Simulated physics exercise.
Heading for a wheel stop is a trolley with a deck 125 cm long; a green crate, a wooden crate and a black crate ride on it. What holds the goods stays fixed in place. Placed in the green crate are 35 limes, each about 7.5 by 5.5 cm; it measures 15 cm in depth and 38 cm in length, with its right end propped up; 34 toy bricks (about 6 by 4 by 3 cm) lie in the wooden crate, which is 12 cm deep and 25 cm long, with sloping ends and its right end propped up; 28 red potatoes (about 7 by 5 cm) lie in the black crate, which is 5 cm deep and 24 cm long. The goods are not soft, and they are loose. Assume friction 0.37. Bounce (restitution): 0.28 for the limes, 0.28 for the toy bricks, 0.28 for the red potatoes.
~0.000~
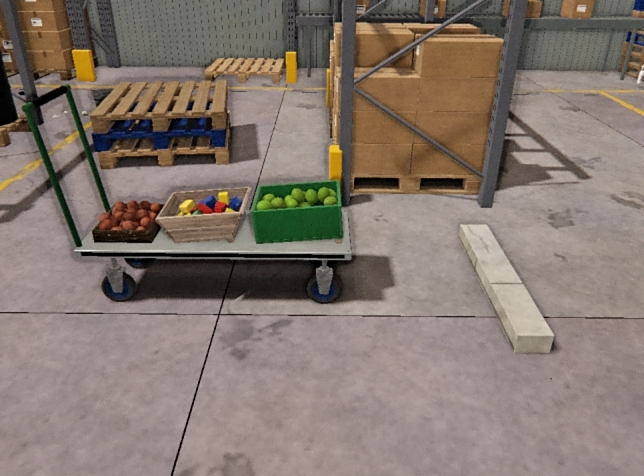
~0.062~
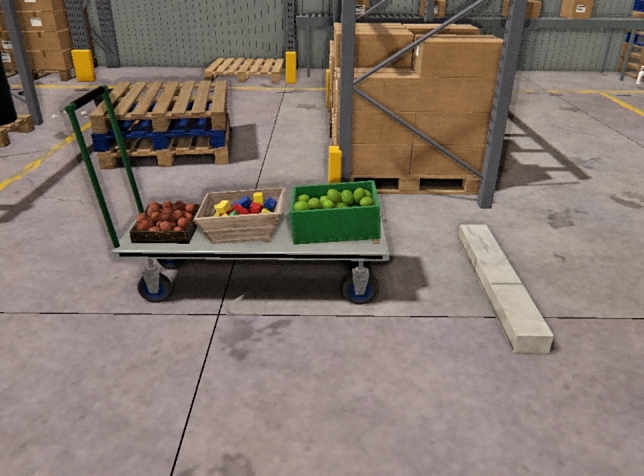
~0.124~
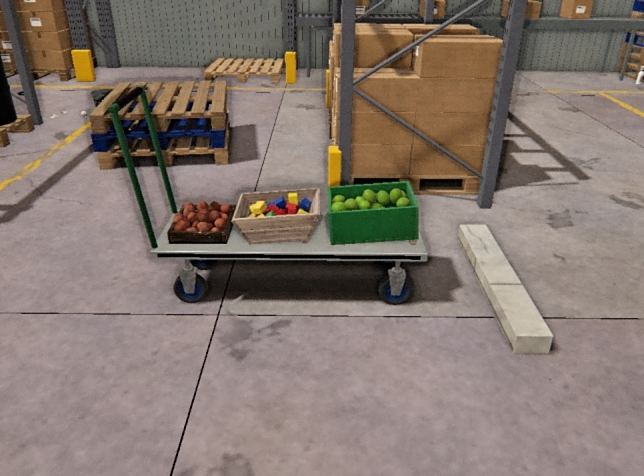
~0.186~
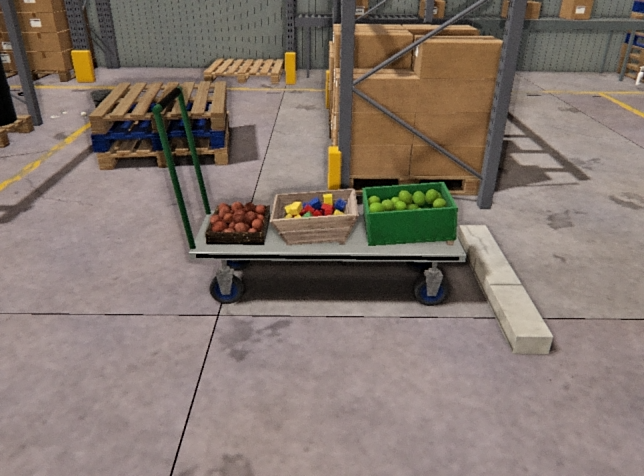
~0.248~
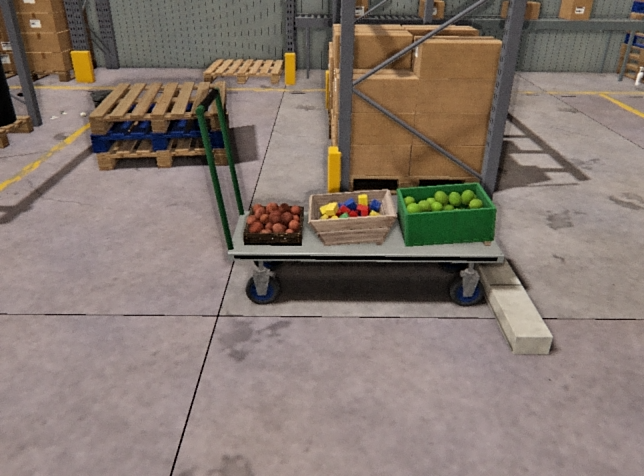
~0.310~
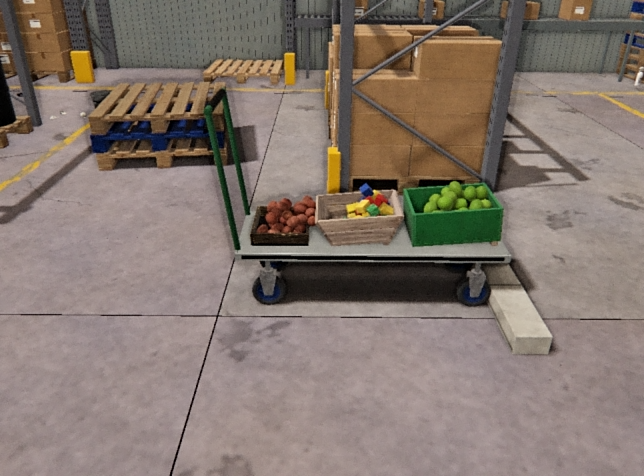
The video shows a flat trolley carrying red potatoes, colourful toy bricks and limes in three crates, rolling rightward across a warehouse floor to a low pale block, where it stops and the goods shift toward the right.
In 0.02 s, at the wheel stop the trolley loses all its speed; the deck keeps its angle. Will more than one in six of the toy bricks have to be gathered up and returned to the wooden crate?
No.
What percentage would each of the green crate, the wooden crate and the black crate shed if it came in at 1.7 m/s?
Green crate 0 %, wooden crate 0 %, black crate 20 %.
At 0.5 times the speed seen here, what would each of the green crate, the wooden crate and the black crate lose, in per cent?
Then the green crate sheds 0 per cent, the wooden crate 0 per cent, and the black crate 20 per cent.
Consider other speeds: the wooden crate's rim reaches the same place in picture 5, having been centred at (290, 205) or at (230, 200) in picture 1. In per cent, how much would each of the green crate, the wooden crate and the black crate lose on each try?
Losses in order of the tries would be green crate 0 and 0 %, wooden crate 0 and 10 %, black crate 10 and 20 %.
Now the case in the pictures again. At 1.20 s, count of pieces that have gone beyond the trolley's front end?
Roughly 1 pieces.
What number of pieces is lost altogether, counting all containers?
Roughly 12 pieces.
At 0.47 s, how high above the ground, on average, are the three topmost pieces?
Mean height: Some 66 cm.
After 0.35 s, green crate 35 in, 0 out, wooden crate 34 in, 0 out and black crate 24 in, 4 out.
After 0.47 s, green crate 35 in, 0 out, wooden crate 32 in, 2 out and black crate 21 in, 7 out.
After 0.70 s, green crate 34 in, 1 out, wooden crate 32 in, 2 out and black crate 19 in, 9 out.
Final count (at 1.20 s), green crate 34 in, 1 out, wooden crate 32 in, 2 out and black crate 18 in, 10 out. Asked share, 2 of 34, 6 per cent.
